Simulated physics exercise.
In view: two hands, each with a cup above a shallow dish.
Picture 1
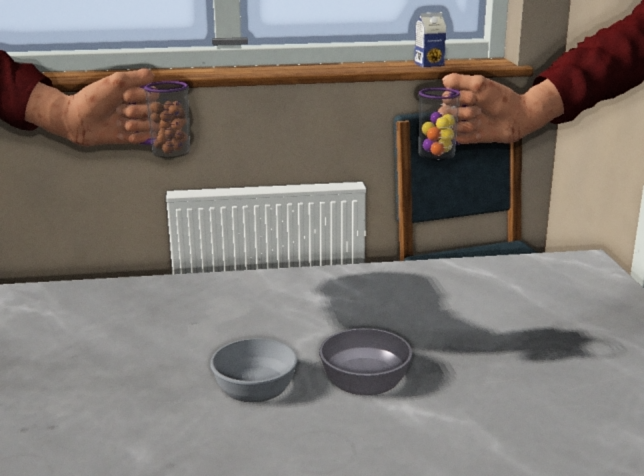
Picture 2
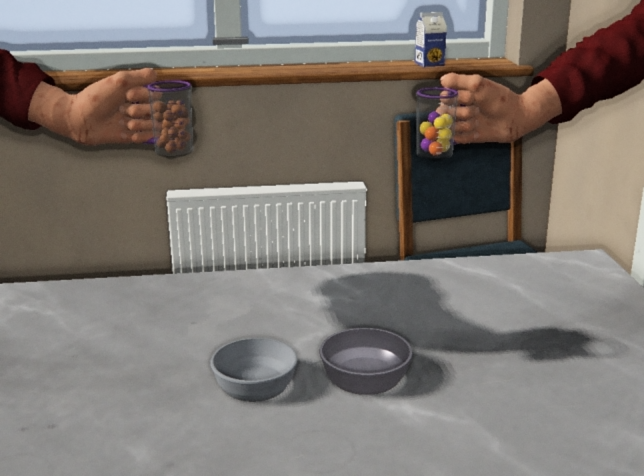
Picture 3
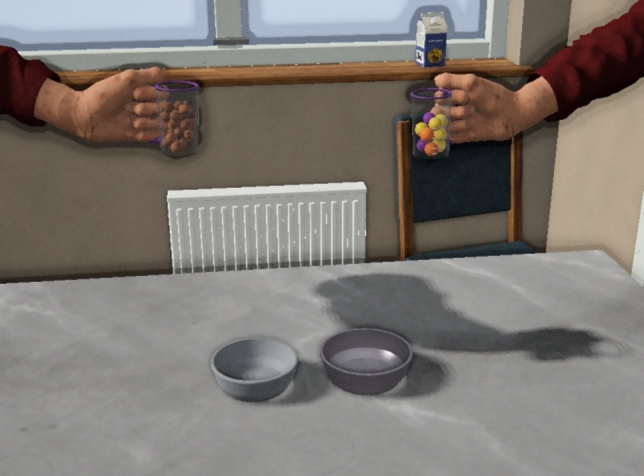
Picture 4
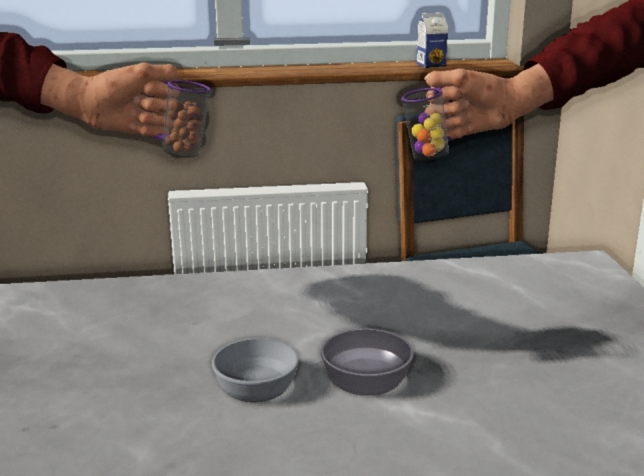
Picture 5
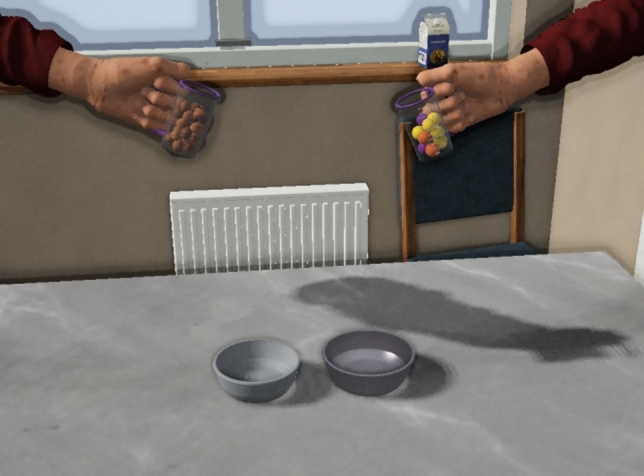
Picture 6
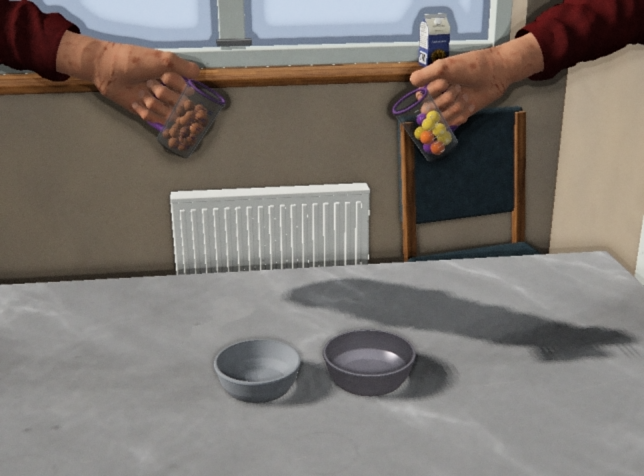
Two hands holding clear cups of hazelnuts and colourful gumballs moving slightly inward, then tilting them toward each other above empty dishes.
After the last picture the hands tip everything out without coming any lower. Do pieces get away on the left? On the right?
Left dish cannot keep them all in, right dish cannot keep them all in.
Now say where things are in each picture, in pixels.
The first picture shows left dish near (256, 384), empty; left cup near (169, 120), holding hazelnuts, high above its dish; right dish near (374, 377), empty; right cup near (438, 124), holding gumballs, high above its dish.
The second picture shows left cup near (172, 119), upright; right cup near (436, 124), upright.
The third picture shows left cup near (178, 119), tipped 2°; right cup near (431, 124), tipped 2°.
The fourth picture shows left cup near (185, 119), tipped 11°; right cup near (427, 125), tipped 11°.
The fifth picture shows left cup near (189, 120), tipped 23°; right cup near (426, 126), tipped 23°.
The sixth picture shows left dish near (260, 385); left cup near (190, 120), tipped 34°; right dish near (377, 378); right cup near (426, 126), tipped 34°.
Then, 0.44 s on from there, left, the whole lot still in the cup; right, the whole lot still in the cup.
Then, 0.82 s on from there, left, all but a few still in the cup, only a few in the air; right, the bulk still in the cup, near a quarter in the air.
Then, 1.14 s on from there, left, near a quarter still in the cup, a little in the dish, the bulk in the air; right, near half in the dish, near half in the air.
In the end, left, near two thirds in the dish, near a third outside the dish; right, near a third in the dish, near two thirds outside the dish.
